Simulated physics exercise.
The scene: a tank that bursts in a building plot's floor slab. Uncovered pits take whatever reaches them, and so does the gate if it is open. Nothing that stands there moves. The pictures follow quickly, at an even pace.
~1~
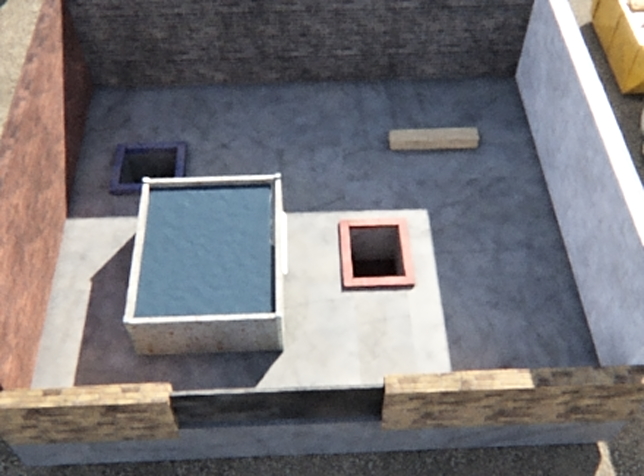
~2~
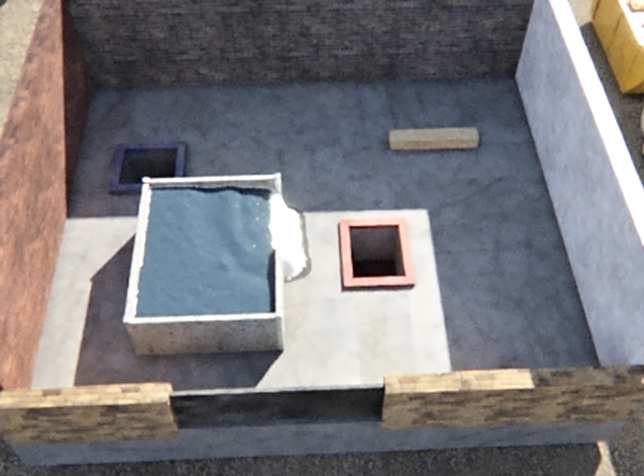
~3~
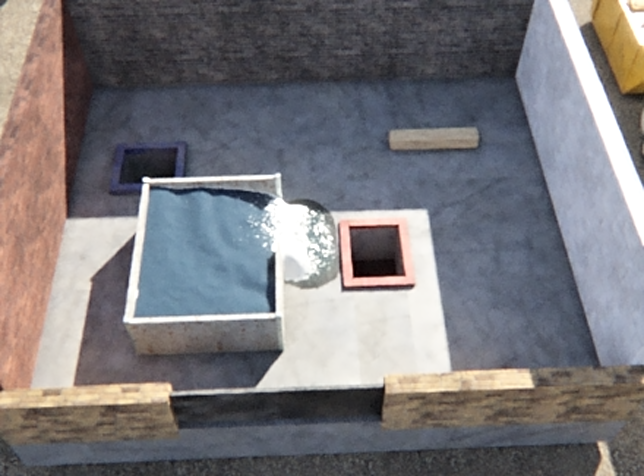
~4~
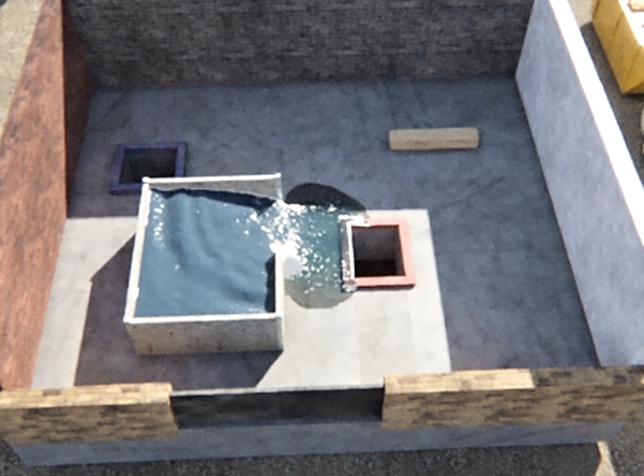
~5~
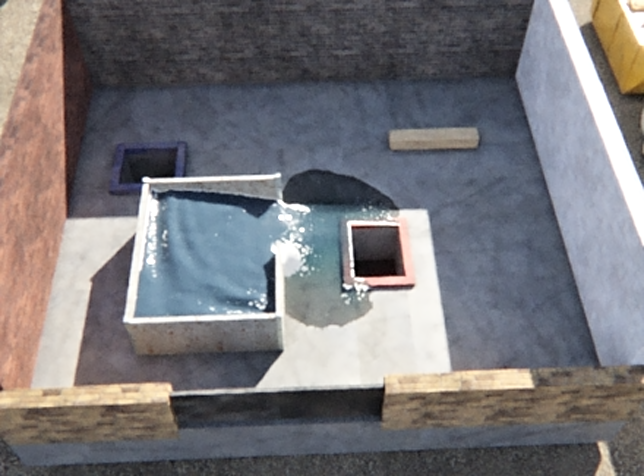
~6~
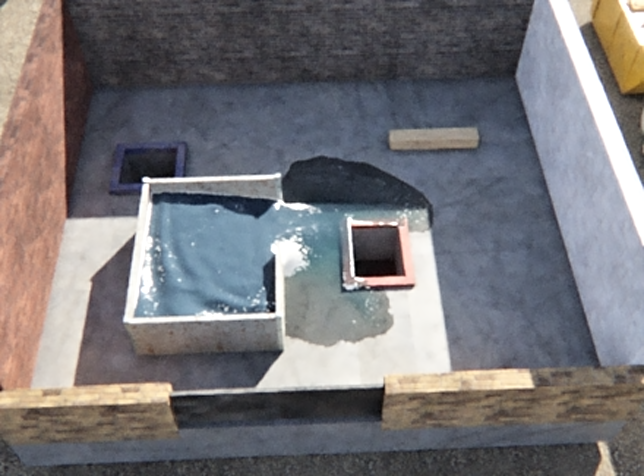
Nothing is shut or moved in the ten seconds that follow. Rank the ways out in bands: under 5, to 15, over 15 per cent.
The gate takes less than 5 %; the blue pit takes less than 5 %; the red pit takes more than 15 %.
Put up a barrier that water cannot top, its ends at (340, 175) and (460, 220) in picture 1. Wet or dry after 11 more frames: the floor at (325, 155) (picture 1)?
There: Covered.
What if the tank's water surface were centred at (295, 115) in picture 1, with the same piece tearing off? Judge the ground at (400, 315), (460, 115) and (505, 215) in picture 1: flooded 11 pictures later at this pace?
As listed: Not flooded, under water, wet.
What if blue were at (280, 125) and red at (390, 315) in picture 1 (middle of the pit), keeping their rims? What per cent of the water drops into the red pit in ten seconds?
In per cent: Red 8.
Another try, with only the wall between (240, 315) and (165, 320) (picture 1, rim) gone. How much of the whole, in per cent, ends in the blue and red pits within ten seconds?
Parts in a hundred: Blue 4, red 2.
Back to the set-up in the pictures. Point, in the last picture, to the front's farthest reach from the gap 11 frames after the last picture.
Roughly at (516, 94).
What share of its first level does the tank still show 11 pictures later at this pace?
Close to 54 %.
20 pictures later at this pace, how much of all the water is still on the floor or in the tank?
Some 72 per cent.
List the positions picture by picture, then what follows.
The water tank at (209, 247) is whole and still, in the first frame.
The front is at (285, 210), out from the gap at (278, 232), in the second frame.
The front is at (333, 271), out from the gap at (278, 234), in the third frame.
Water pours out at (278, 235) and has run to (362, 214), in the fourth frame.
The front is at (389, 207), out from the gap at (278, 235), in the fifth frame.
The front is at (425, 206), out from the gap at (278, 235), in the sixth frame.
A moment on, water covers 25 % of the floor; the gate 0 %, the blue pit 0 %, the red pit 11 %.
Next, water covers 30 % of the floor; the gate 0 %, the blue pit 0 %, the red pit 19 %.
Then, water covers 40 % of the floor; the gate 0 %, the blue pit 0 %, the red pit 28 %.
Later, water covers 50 % of the floor; the gate 0 %, the blue pit 0 %, the red pit 36 %.
In the end, water covers 85 % of the floor; the gate 0 %, the blue pit 0 %, the red pit 40 %.
